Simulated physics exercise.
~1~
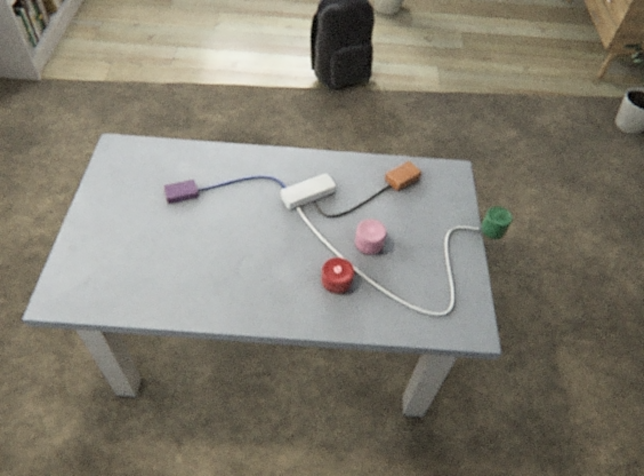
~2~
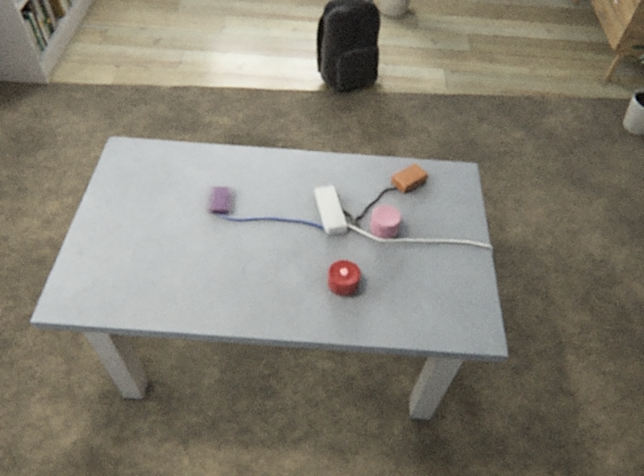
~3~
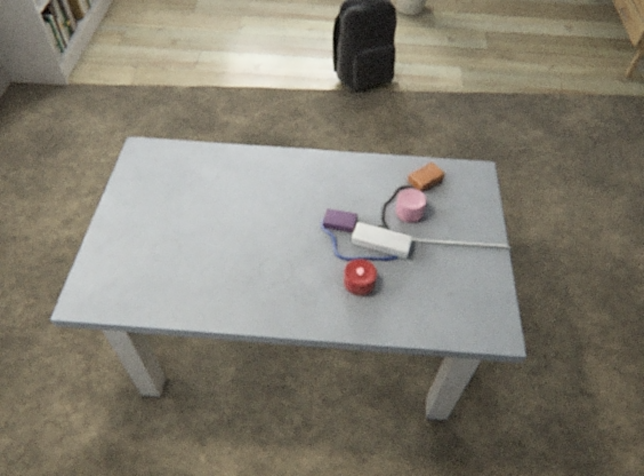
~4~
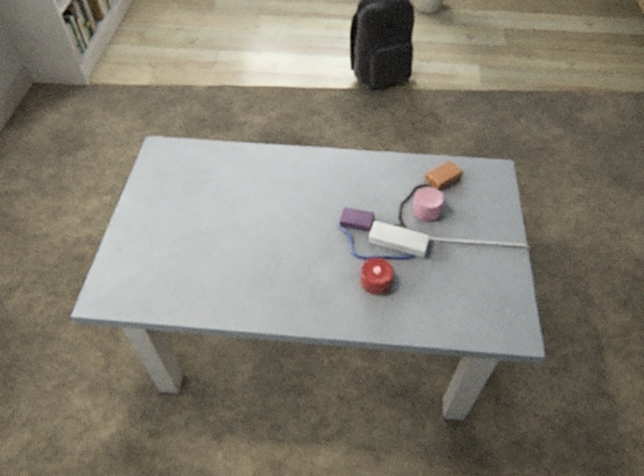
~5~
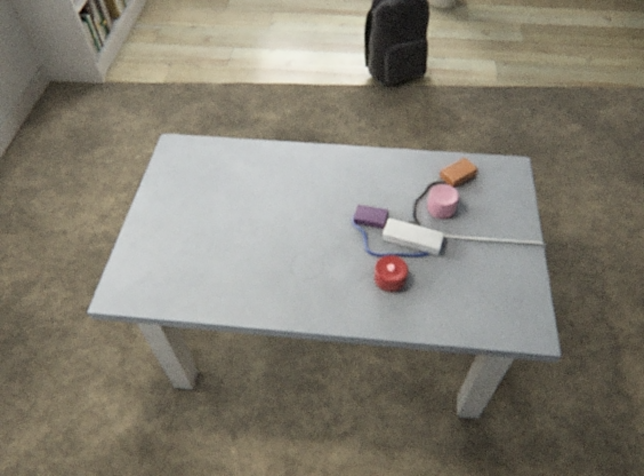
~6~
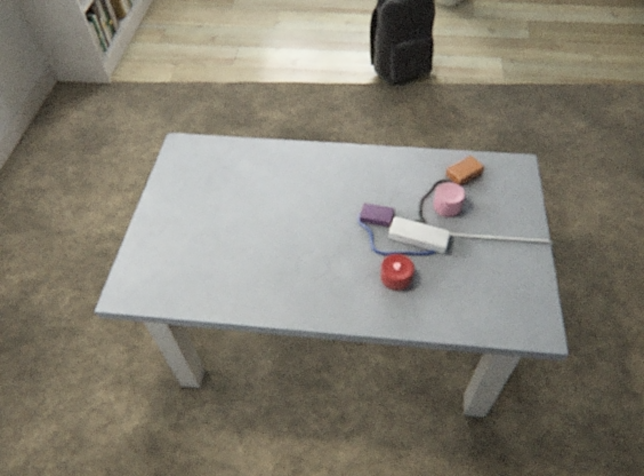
A pale grey table stands on brown carpet, seen from above, with a black backpack on the wooden floor behind it. A white power strip near the middle is joined by thin cables to a purple box at left, an orange box at upper right and a green cylinder just past the right edge. The green cylinder drops from sight, pulling the white cable taut. The strip swings and slides right, the pink tub shifts toward the orange box, and the purple box is dragged along. All then rest, the red tub and orange box unmoved.
